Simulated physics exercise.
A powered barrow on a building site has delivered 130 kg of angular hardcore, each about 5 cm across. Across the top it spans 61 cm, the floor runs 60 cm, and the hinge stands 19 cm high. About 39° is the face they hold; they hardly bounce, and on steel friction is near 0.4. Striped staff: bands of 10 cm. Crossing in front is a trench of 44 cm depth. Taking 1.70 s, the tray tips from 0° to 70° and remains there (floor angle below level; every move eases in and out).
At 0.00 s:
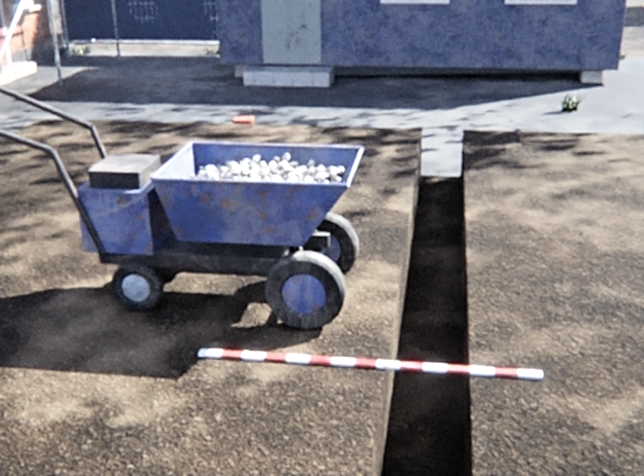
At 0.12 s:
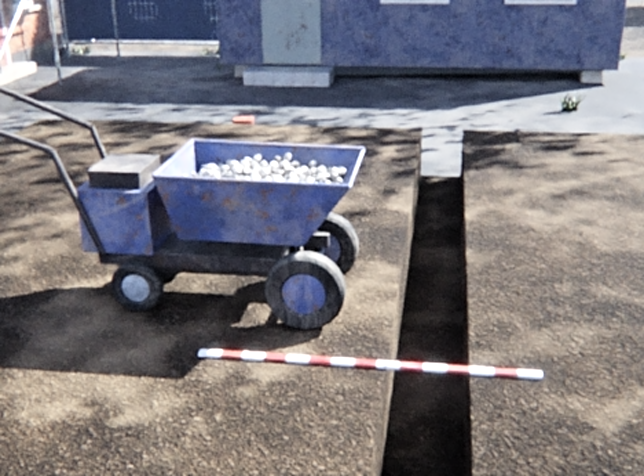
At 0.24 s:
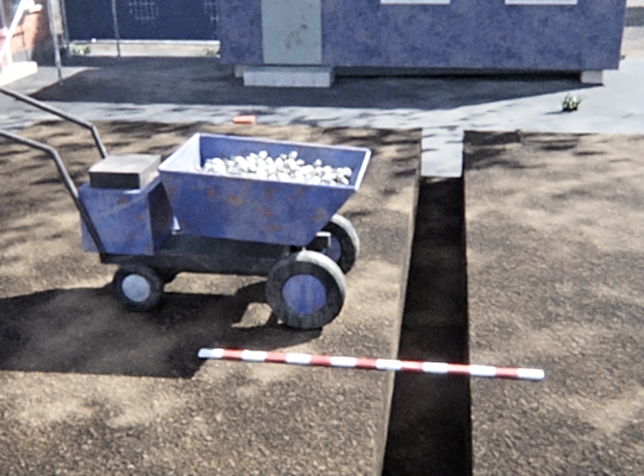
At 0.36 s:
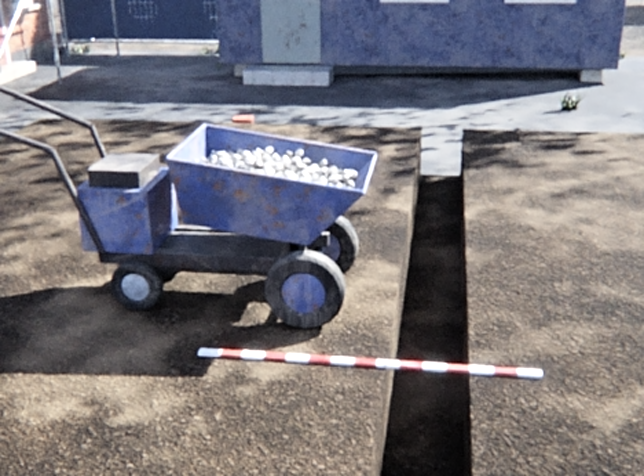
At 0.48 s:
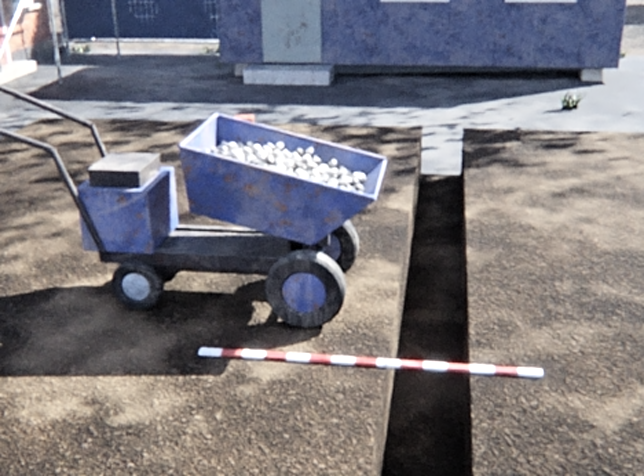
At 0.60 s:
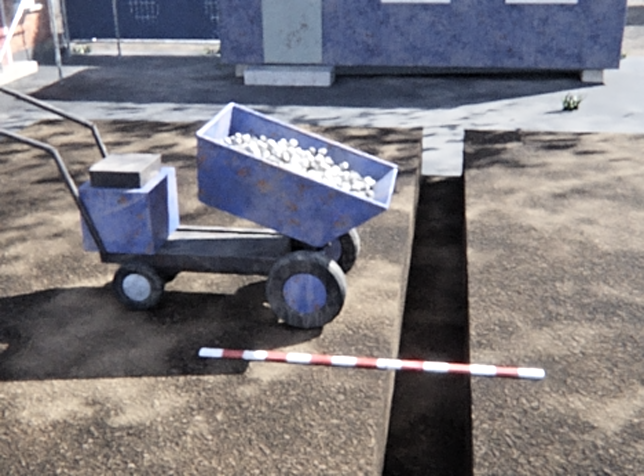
A blue powered barrow loaded with pale stones stood still beside a dark trench, behind a red-and-white striped staff, while its tray gradually tilted down to the right, its left end rising.
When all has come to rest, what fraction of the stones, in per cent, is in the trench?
At the end about 61 per cent of the stones are there.
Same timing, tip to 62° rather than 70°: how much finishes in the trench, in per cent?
Roughly 20%.
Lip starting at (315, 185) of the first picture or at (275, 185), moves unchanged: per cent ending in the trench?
I'd say some 70 per cent and some 50 per cent.
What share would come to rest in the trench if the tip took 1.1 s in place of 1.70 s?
Roughly 55 per cent.
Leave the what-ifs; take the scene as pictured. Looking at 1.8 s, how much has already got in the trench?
Something like 10 in a hundred.
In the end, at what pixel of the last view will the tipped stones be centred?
Their middle lands near (446, 368).
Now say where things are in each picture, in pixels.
Lip at (348, 186), floor tilted 0°, highest stones at (261, 167), in the first picture.
The tray is at 1°, its lip at (350, 187); the top of the load is at (262, 166); the stones move at 0.1 m/s on average, in the second picture.
Lip at (356, 189), floor tilted 4°, highest stones at (261, 164); the stones move at 0.3 m/s on average, in the third picture.
The tray is at 8°, its lip at (364, 193); the top of the load is at (250, 158); the stones move at 0.4 m/s on average, in the fourth picture.
The tray is at 14°, its lip at (375, 199); the top of the load is at (245, 151); the stones move at 0.4 m/s on average, in the fifth picture.
The tray is at 20°, its lip at (387, 209); the top of the load is at (243, 144); the stones move at 0.5 m/s on average, in the sixth picture.
After 1.3 s the floor is at 59°; 100 % in the tray; the foremost stones are at (424, 251).
After 1.8 s the floor is at 70°; 87 % in the tray, 11 % in the trench, 2 % past the trench; the foremost stones are at (491, 311).
After 2.2 s the floor is at 70°; 64 % in the tray, 26 % in the trench, 10 % past the trench; the foremost stones are at (534, 302).
After 4.1 s the floor is at 70°; 28 % in the tray, 61 % in the trench, 11 % past the trench; the foremost stones are at (558, 307).
